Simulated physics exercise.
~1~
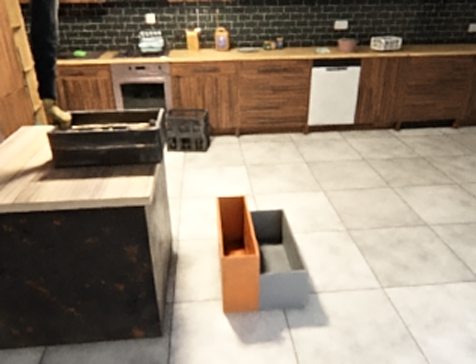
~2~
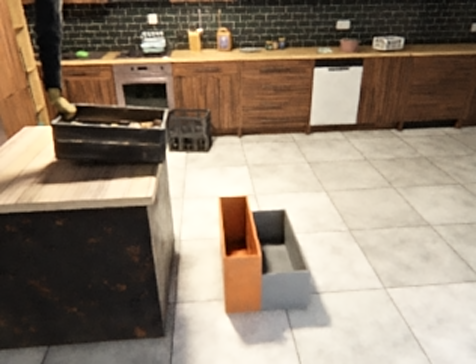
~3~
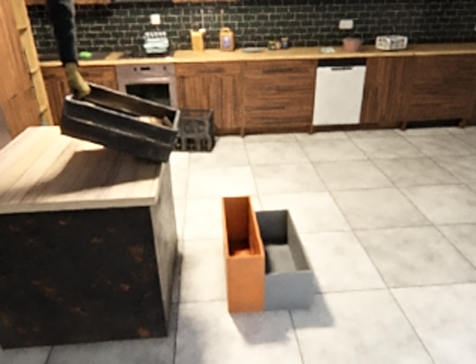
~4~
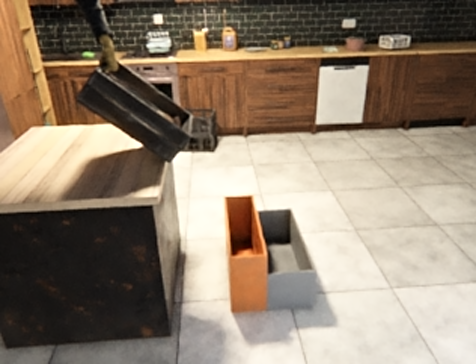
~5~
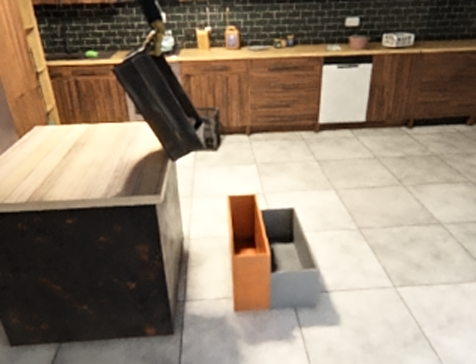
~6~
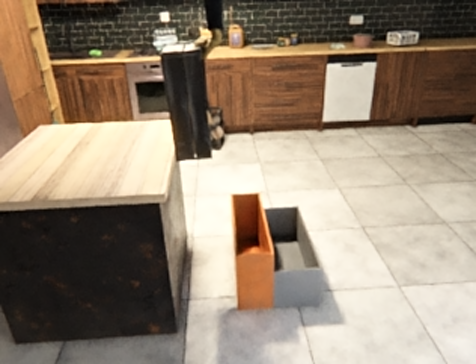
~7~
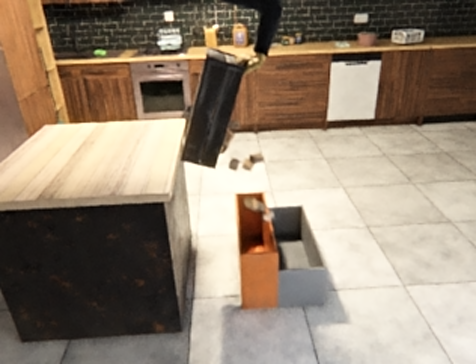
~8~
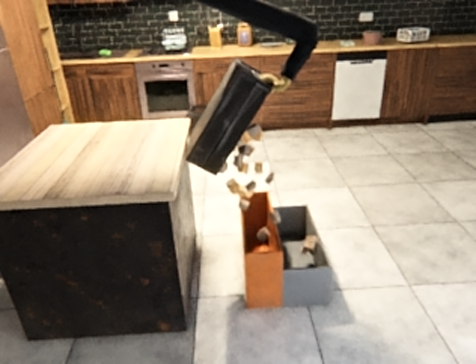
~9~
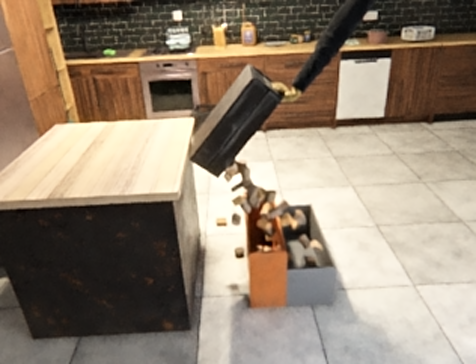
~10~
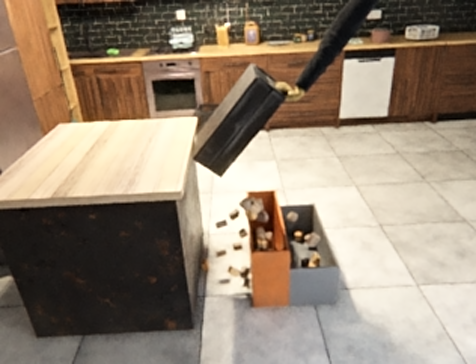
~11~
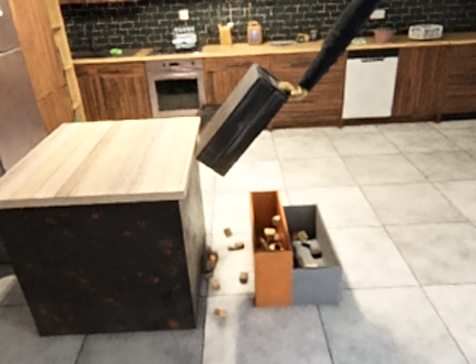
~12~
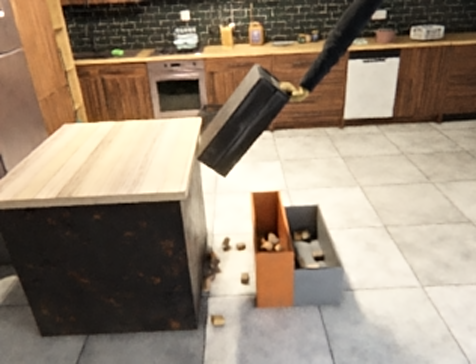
A black box was lifted and tipped over the end of a wooden-topped bench by a dark arm, spilling small wooden chunks, most of which landed in the orange trough, with some in the grey bin behind and a few scattered on the floor.
